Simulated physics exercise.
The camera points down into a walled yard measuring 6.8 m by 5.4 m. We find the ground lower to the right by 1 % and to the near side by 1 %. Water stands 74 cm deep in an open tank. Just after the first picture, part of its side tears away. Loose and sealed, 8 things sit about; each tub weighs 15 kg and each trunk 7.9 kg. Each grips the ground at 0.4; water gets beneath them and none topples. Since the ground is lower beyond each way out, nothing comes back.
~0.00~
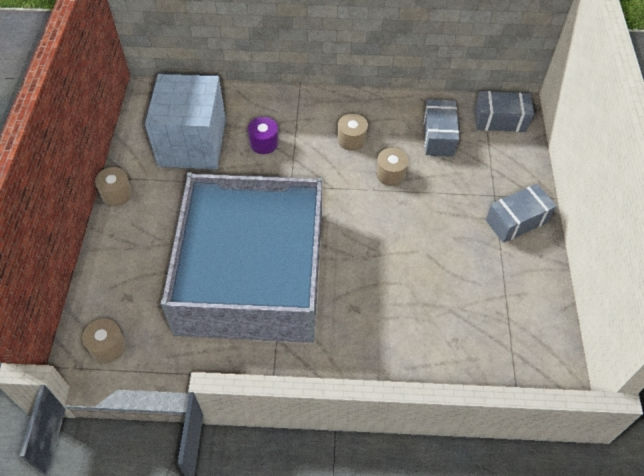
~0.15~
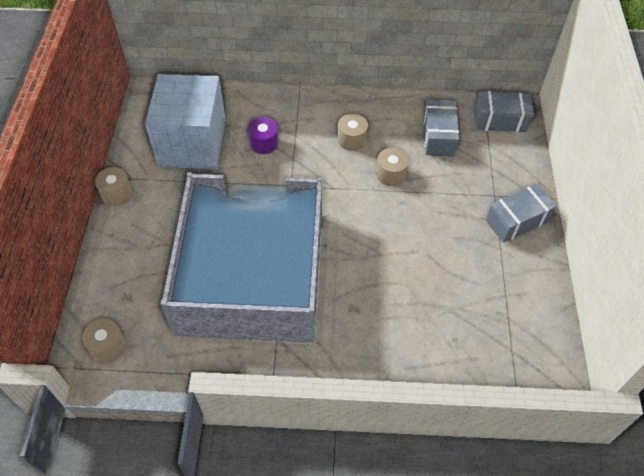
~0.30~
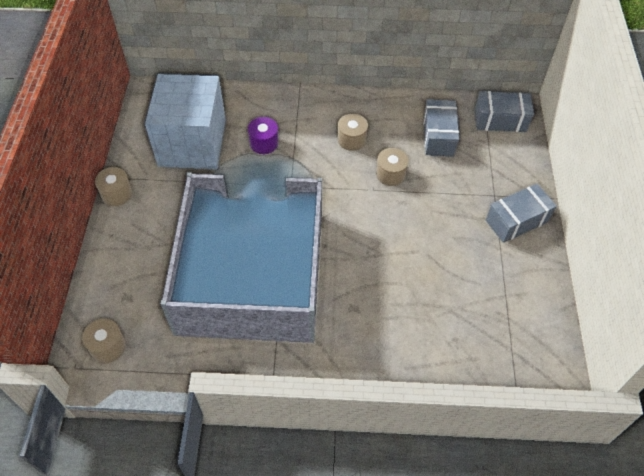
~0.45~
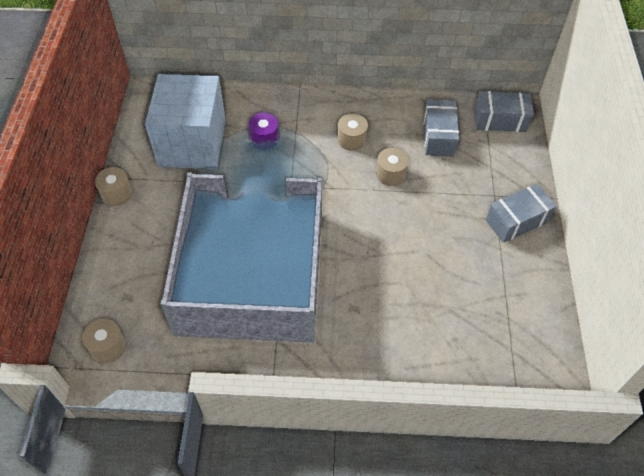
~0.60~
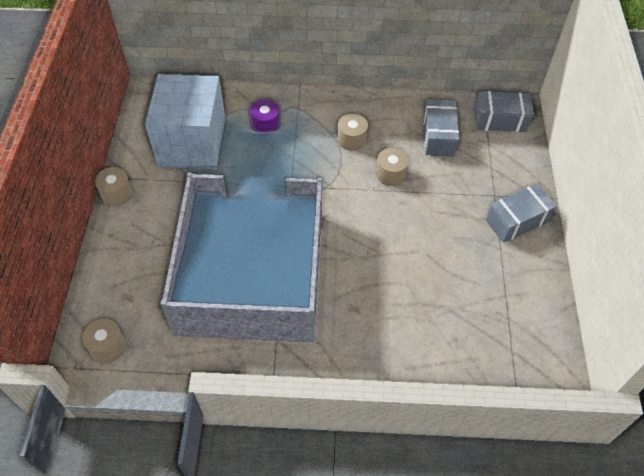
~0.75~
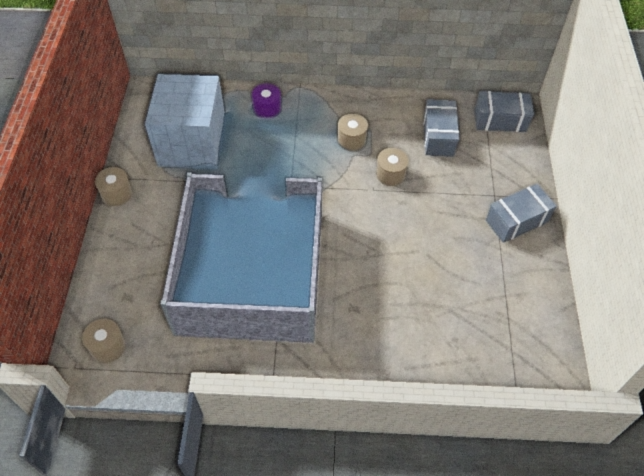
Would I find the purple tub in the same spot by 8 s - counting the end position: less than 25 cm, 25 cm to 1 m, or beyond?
Distance: Long.
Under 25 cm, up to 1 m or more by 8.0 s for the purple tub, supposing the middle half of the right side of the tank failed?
In that scenario the purple tub would have stayed in place.
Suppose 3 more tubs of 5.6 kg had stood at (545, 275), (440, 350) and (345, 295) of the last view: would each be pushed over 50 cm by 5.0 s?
In turn: More, under, short of it.
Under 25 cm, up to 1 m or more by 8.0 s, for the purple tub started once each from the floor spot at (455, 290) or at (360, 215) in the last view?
First it remains in place, then it remains in place.
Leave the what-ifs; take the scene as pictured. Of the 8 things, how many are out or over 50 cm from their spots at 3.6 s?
I get 4.
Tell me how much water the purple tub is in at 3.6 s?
Near 11 cm deep.
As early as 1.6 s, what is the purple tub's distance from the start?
100 cm or so by then.
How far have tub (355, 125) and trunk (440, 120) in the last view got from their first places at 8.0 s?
The first ends 250 cm from its start, the second 400 cm.
After 1.6 s the purple tub is near (279, 70), 1.1 m from its start, afloat; 0 of 8 are out; 1 afloat.
After 3.6 s the purple tub is near (388, 80), 2.2 m from its start, afloat; 0 of 8 are out; 2 afloat.
After 5.6 s the purple tub is near (511, 103), 3.8 m from its start, afloat; 0 of 8 are out; 3 afloat.
After 8.0 s the purple tub is near (500, 182), 3.6 m from its start, aground; 0 of 8 are out; 3 afloat.
